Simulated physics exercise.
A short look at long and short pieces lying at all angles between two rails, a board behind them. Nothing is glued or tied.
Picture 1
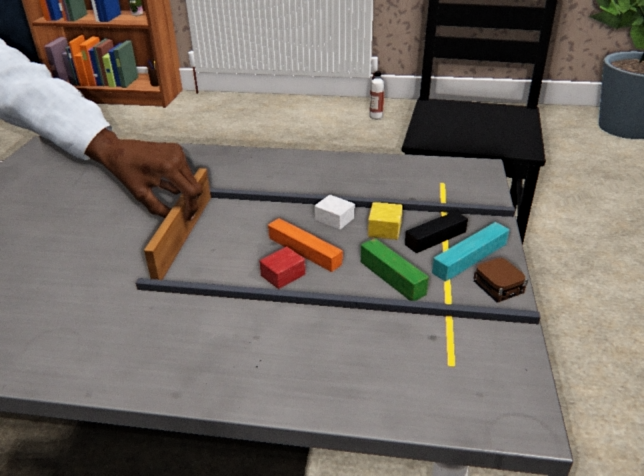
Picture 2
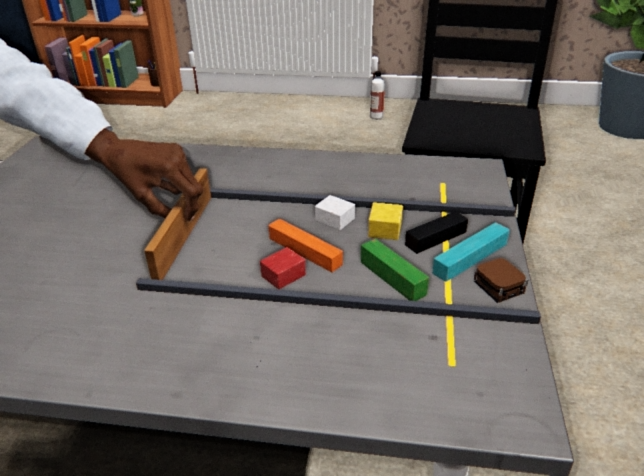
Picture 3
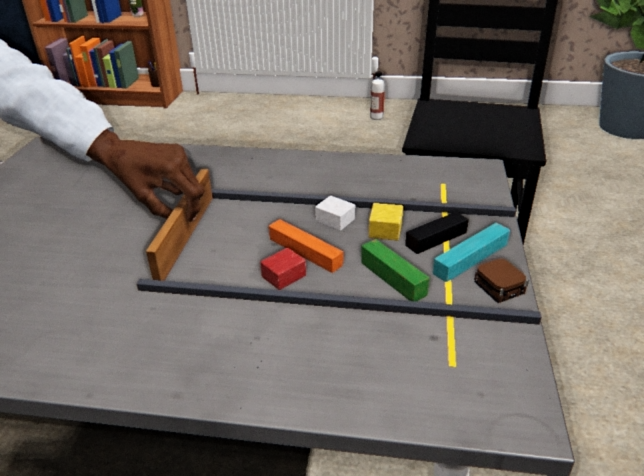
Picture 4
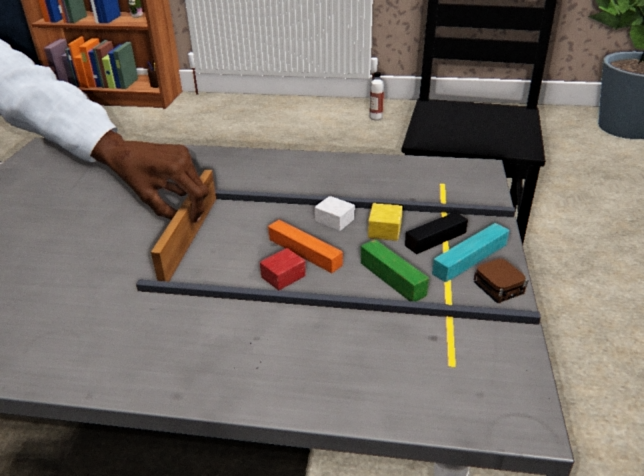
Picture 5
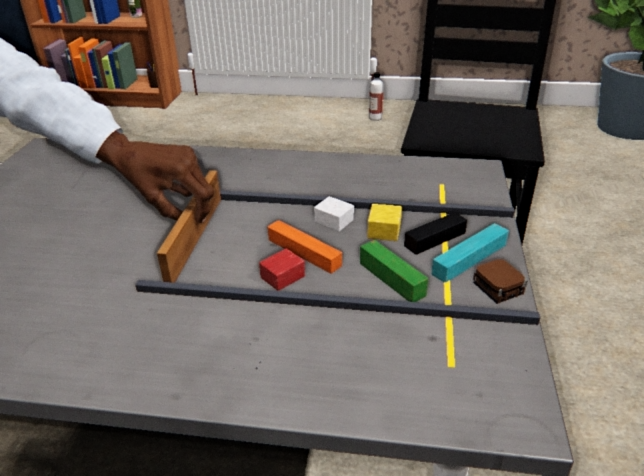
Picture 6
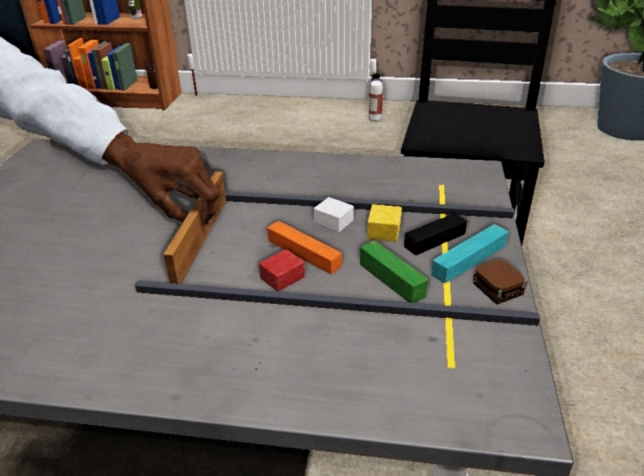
A dark-skinned hand in a pale sleeve grips an upright wooden board at the left of a grey tabletop, seen from above at an angle in a room with a bookcase, radiator and black chair. Between two dark rails lie red, orange, white, yellow, green, black, turquoise and brown pieces, with yellow tape crossing at right. The hand slides the board slightly rightward; the pieces stay still.
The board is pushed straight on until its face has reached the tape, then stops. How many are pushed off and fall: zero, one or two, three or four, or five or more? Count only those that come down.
In the end the number that fall off is one or two.
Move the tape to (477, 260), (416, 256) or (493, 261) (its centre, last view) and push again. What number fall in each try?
The counts: 4, 0 and 5.
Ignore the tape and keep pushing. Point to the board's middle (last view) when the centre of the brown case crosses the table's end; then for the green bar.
For the brown case at (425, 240), for the green bar at (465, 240).
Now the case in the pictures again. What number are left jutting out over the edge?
That would be 2.
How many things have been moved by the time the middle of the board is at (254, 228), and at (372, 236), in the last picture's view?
The counts are 0 and 7.
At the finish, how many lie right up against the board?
The number is 3.
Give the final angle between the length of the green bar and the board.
About 25°.
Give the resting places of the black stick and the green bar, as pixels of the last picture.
About (516, 238), and the other about (511, 273).
Early on, none off yet; brown case at rest near (499, 282); turquoise bar at rest near (471, 253); black stick at rest near (436, 233).
A while later, none off yet; brown case at rest near (499, 282); turquoise bar moving near (475, 252); black stick moving near (443, 234).
Finally, the number that fall off is one or two; lost, turquoise bar and brown case.
